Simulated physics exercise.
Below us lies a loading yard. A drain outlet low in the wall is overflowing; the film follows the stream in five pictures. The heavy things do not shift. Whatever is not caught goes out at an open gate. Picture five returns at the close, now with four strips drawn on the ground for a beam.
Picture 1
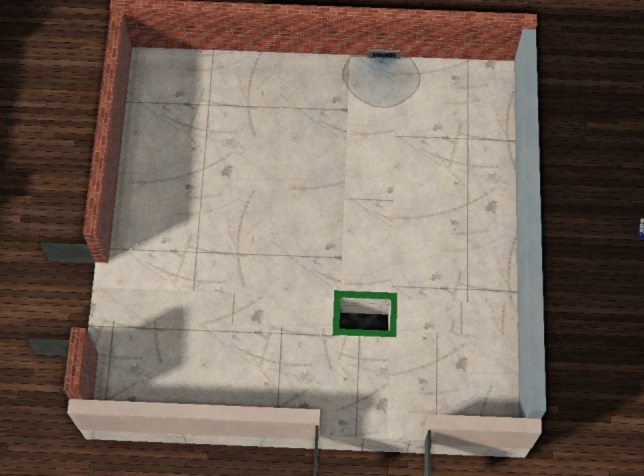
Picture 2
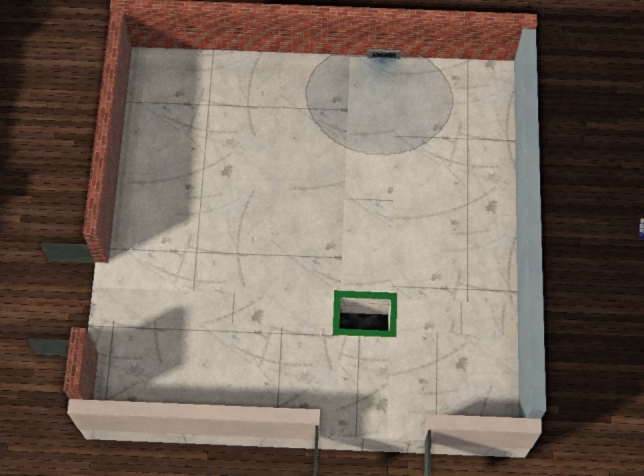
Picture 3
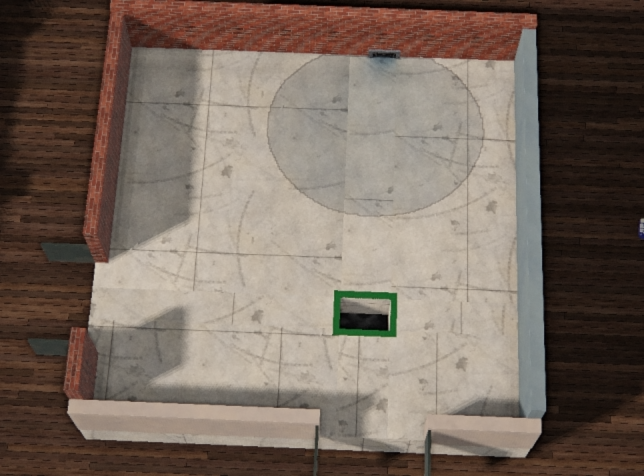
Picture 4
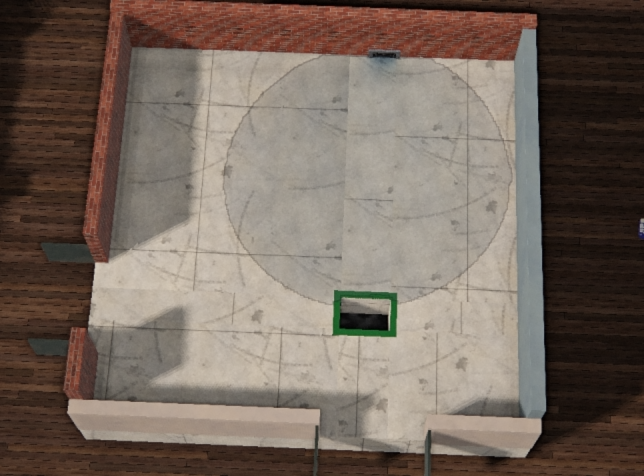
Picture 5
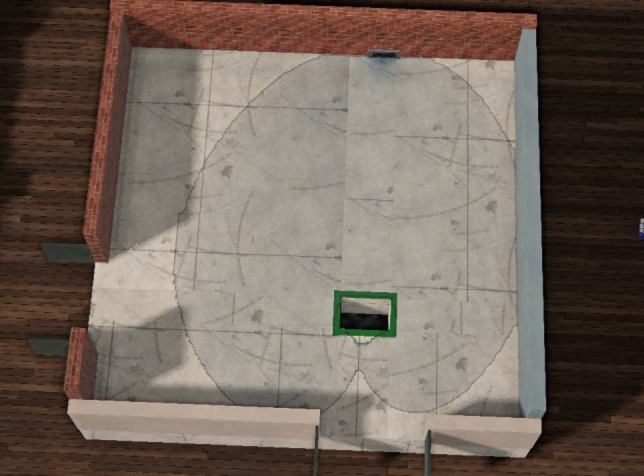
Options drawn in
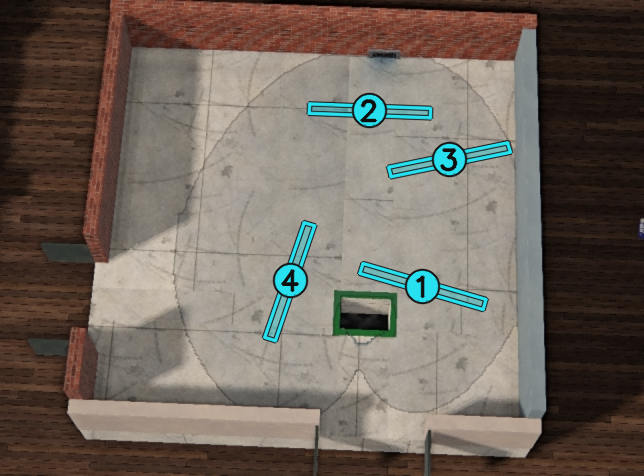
A wet patch spread from the outfall at the top brick wall, growing rounder and wider across the pale yard floor until it surrounded the green gully, which began taking water.
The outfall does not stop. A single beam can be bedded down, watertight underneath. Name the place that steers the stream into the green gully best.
I would pick place 4.
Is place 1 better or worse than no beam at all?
Worse.
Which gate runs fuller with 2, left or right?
More leaves on the right.
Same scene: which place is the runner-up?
The answer is 3.
On the marked copy, 1 from (361, 268) to (484, 304); 2 from (309, 108) to (430, 113); 3 from (389, 171) to (508, 147); 4 from (270, 339) to (309, 224).
For place 1, about 6 % of the stream goes into the green gully, about 91 % out by the gates.
For place 2, about 6 % of the stream goes into the green gully, about 90 % out by the gates.
For place 3, about 15 % of the stream goes into the green gully, about 82 % out by the gates.
For place 4, about 26 % of the stream goes into the green gully, about 71 % out by the gates.
